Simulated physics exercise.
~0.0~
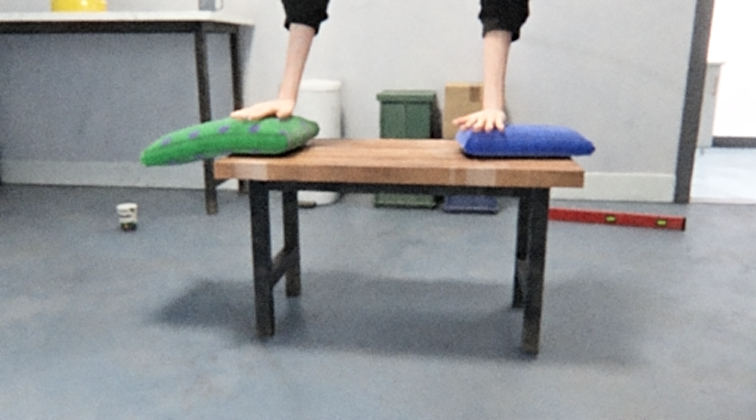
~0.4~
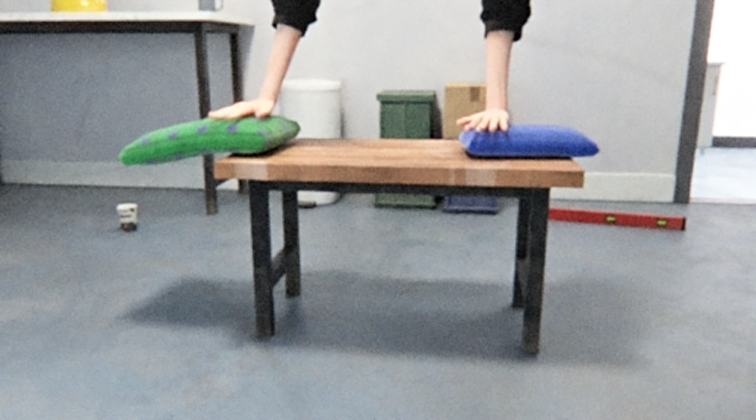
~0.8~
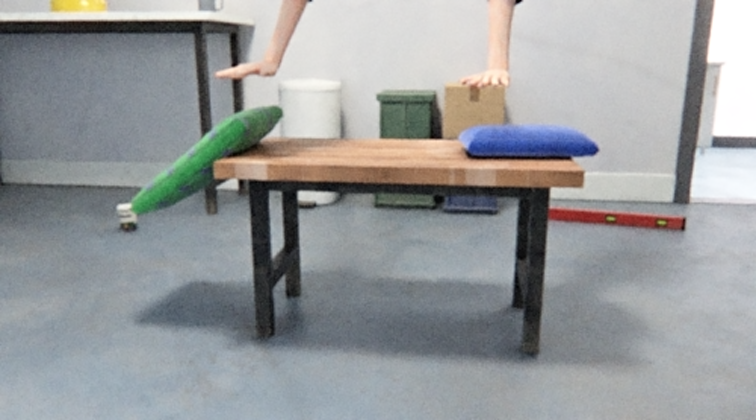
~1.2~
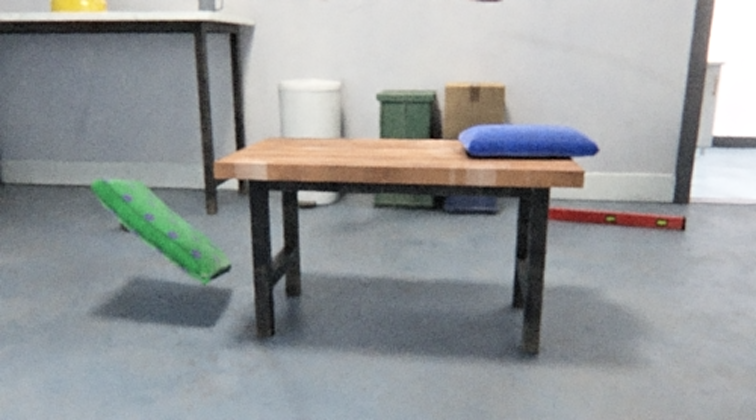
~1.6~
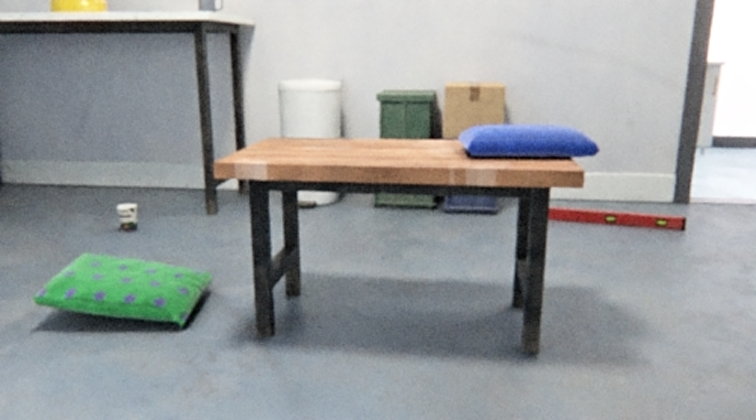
In a room with grey walls and a grey-blue floor, two hands press on a green pillow and a plump blue sack at opposite ends of a wooden bench. The hands slide the pillow a little to the left, so that more of it hangs past the edge, while the sack shifts only slightly. Then both hands lift away, and the pillow tips steeply over the left end. It drops off the bench, turning as it falls, and ends up lying on the floor, its purple spots showing. The blue sack stays at the right end of the bench.
